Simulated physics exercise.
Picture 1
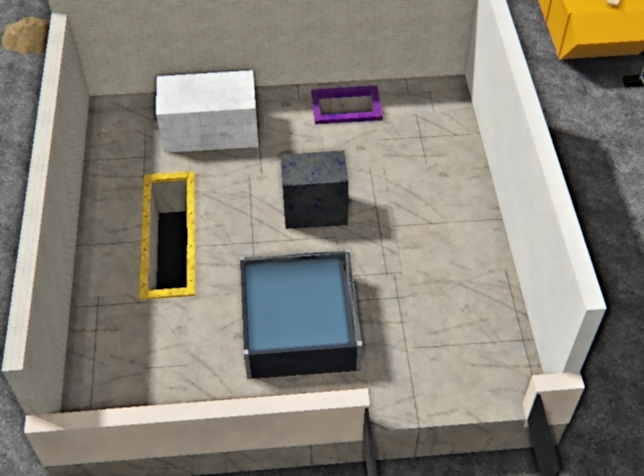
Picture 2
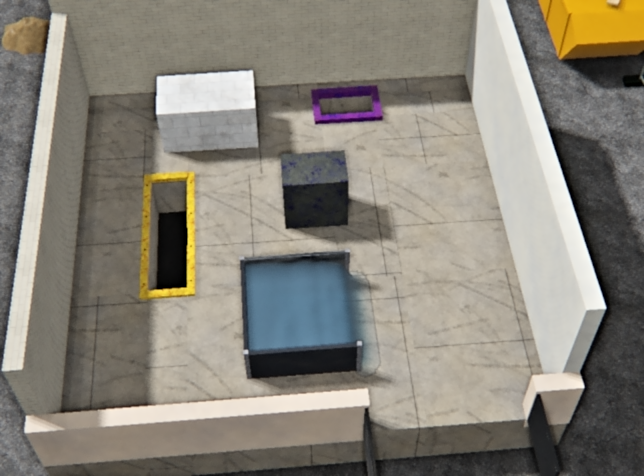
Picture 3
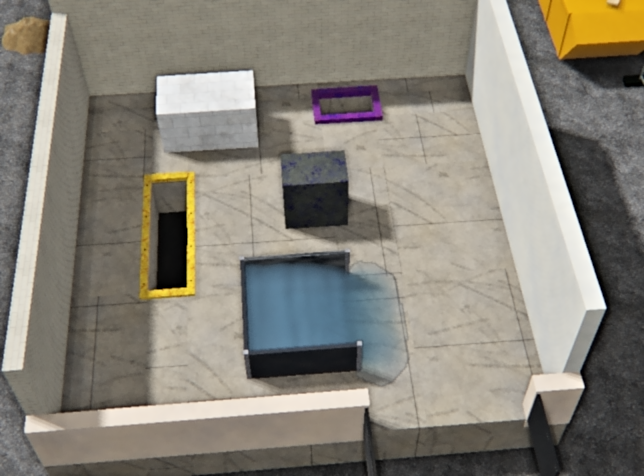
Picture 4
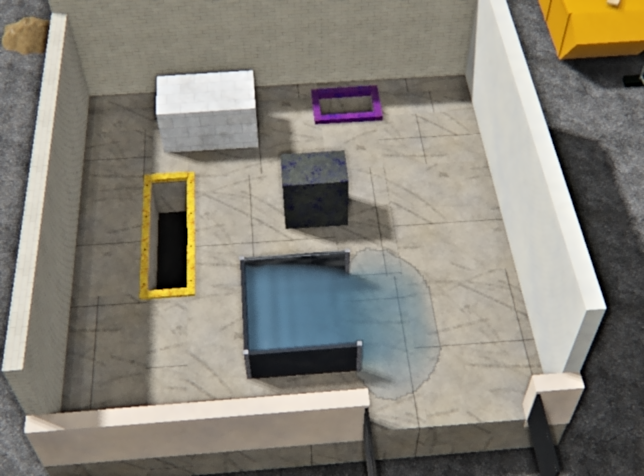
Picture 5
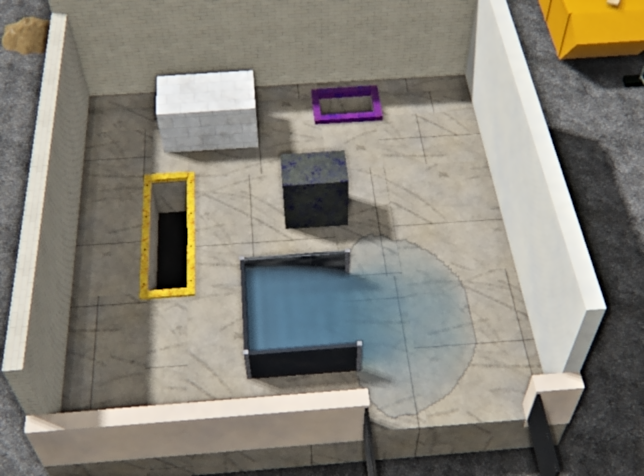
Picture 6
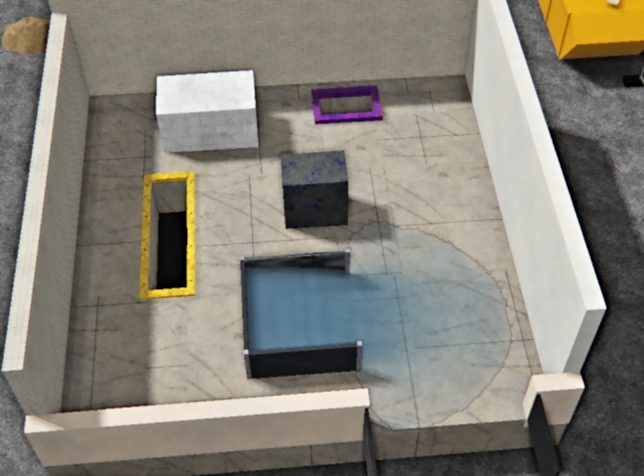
Water poured out through the open right side of a dark tank on a walled floor slab, spreading rightward in a widening, rounded sheet while the blocks and the yellow- and purple-rimmed pits stayed still.
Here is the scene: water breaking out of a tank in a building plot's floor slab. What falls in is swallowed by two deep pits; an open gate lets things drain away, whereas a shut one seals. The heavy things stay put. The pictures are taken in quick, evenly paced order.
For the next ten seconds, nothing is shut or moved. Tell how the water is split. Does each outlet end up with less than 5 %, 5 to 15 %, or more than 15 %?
At the end, the gate claims a heavy share - exceeding fifteen per cent, the purple pit claims a light share - short of five per cent, the yellow pit claims a light share - short of five per cent.
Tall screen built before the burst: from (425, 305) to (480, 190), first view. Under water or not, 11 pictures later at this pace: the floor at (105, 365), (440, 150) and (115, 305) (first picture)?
First spared, second submerged, third spared.
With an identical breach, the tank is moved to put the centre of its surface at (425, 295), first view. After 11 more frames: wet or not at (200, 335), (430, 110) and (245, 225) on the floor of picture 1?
Spot one unwetted, spot two wetted, spot three unwetted.
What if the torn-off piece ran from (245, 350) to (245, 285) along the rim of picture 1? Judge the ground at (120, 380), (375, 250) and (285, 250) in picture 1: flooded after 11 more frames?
First spot submerged, second spot spared, third spot spared.
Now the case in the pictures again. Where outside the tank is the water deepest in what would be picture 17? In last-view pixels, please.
Near (542, 402).
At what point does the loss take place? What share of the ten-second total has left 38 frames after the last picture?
Roughly 75 percent of it.
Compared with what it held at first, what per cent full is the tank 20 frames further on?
I'd put it at some 12 per cent.
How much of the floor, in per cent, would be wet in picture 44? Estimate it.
Share estimate: About 45 per cent.
A moment on, water covers 20 % of the floor; the gate 1 %, the purple pit 0 %, the yellow pit 0 %.
Next, water covers 25 % of the floor; the gate 6 %, the purple pit 0 %, the yellow pit 0 %.
Then, water covers 35 % of the floor; the gate 15 %, the purple pit 0 %, the yellow pit 0 %.
Later, water covers 45 % of the floor; the gate 28 %, the purple pit 0 %, the yellow pit 0 %.
In the end, water covers 55 % of the floor; the gate 37 %, the purple pit 0 %, the yellow pit 0 %.
